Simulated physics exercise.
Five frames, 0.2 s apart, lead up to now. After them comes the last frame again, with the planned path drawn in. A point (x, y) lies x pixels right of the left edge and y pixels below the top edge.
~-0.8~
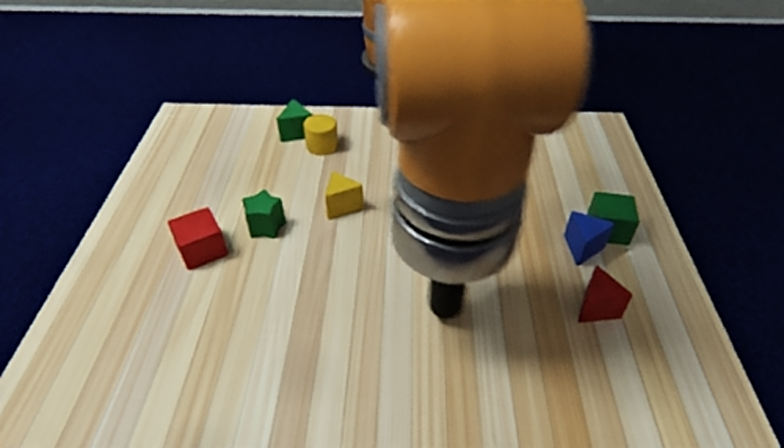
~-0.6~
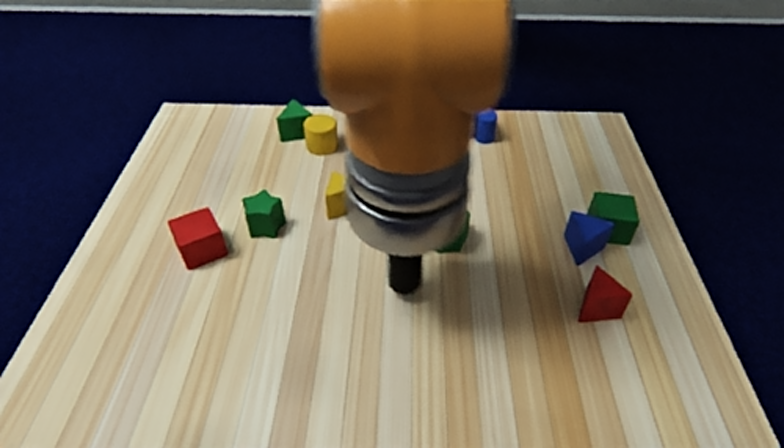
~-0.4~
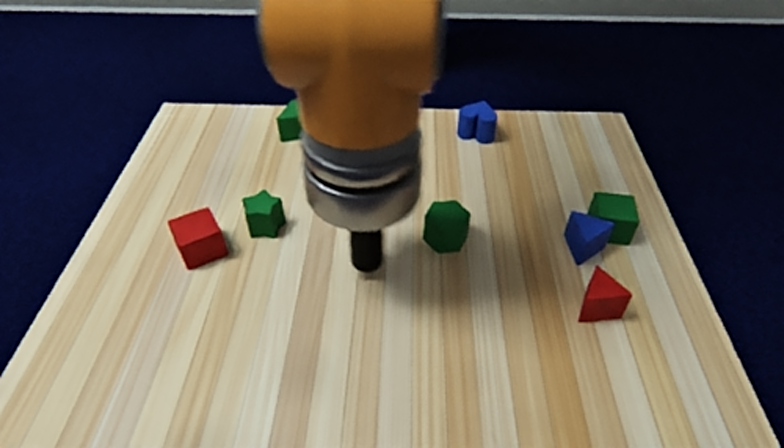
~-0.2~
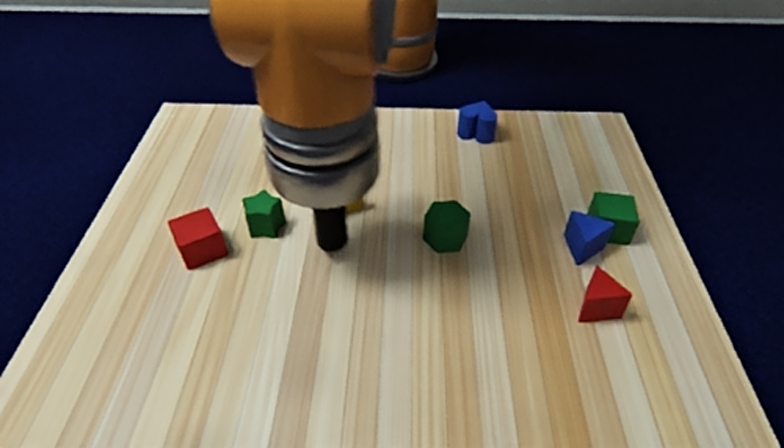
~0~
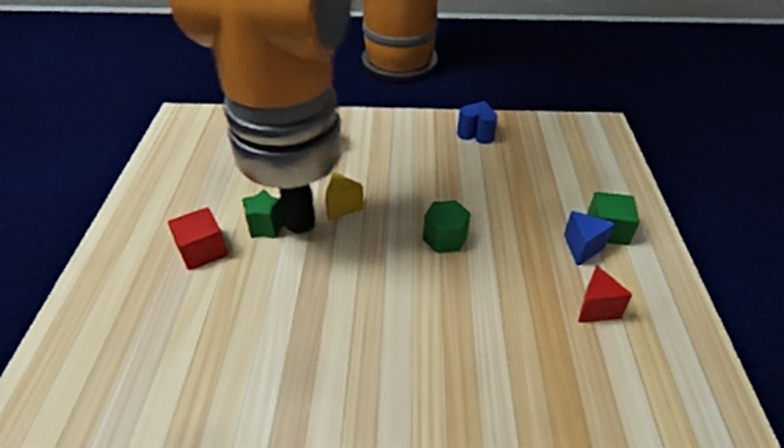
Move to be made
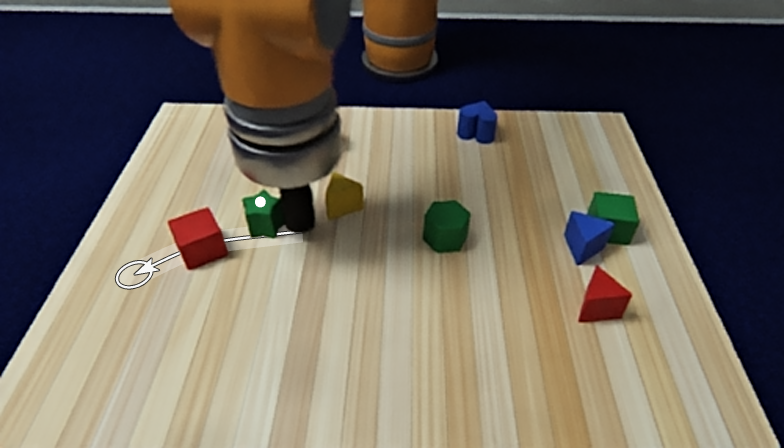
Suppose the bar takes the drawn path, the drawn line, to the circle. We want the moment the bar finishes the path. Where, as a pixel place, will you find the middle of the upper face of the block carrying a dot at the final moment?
Just about (217, 195).
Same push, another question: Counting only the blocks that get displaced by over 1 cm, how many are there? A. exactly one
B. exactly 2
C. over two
The correct letter is B.
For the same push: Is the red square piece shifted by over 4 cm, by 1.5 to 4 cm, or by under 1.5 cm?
My estimate: Beyond 4 cm.
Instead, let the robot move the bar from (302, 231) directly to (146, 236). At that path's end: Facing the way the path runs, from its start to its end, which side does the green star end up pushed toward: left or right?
Picture yourself facing from the start of the path to its end: The green star moves off to your right.
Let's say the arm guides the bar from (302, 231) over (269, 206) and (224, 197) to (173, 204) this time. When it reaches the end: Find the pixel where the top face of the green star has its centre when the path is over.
I predict (237, 197).
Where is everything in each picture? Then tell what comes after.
In the first frame, lower end of the bar at (446, 305), tops of blocks, red square piece at (194, 225), green star at (260, 202), yellow triangular piece at (341, 183).
In the second frame, bar at (405, 282), blocks as before.
In the third frame, bar at (367, 260), blocks as before.
In the fourth frame, bar at (333, 241), blocks as before.
In the fifth frame, bar at (301, 223), red square piece at (194, 225), green star at (260, 202), yellow triangular piece at (341, 183).
The drawn path runs from (302, 231) over (219, 242) to (134, 275); the dot is on the green star.
On the path given first. One third of the way, bar at (244, 229); green star at (226, 197), turned 35° clockwise.
Two thirds of the way, bar at (186, 241); red square piece at (140, 239); green star at (217, 195), turned 65° clockwise.
At the end, bar at (130, 266); red square piece at (79, 260), turned 15° clockwise; green star at (217, 195), turned 65° clockwise; yellow triangular piece not moved.
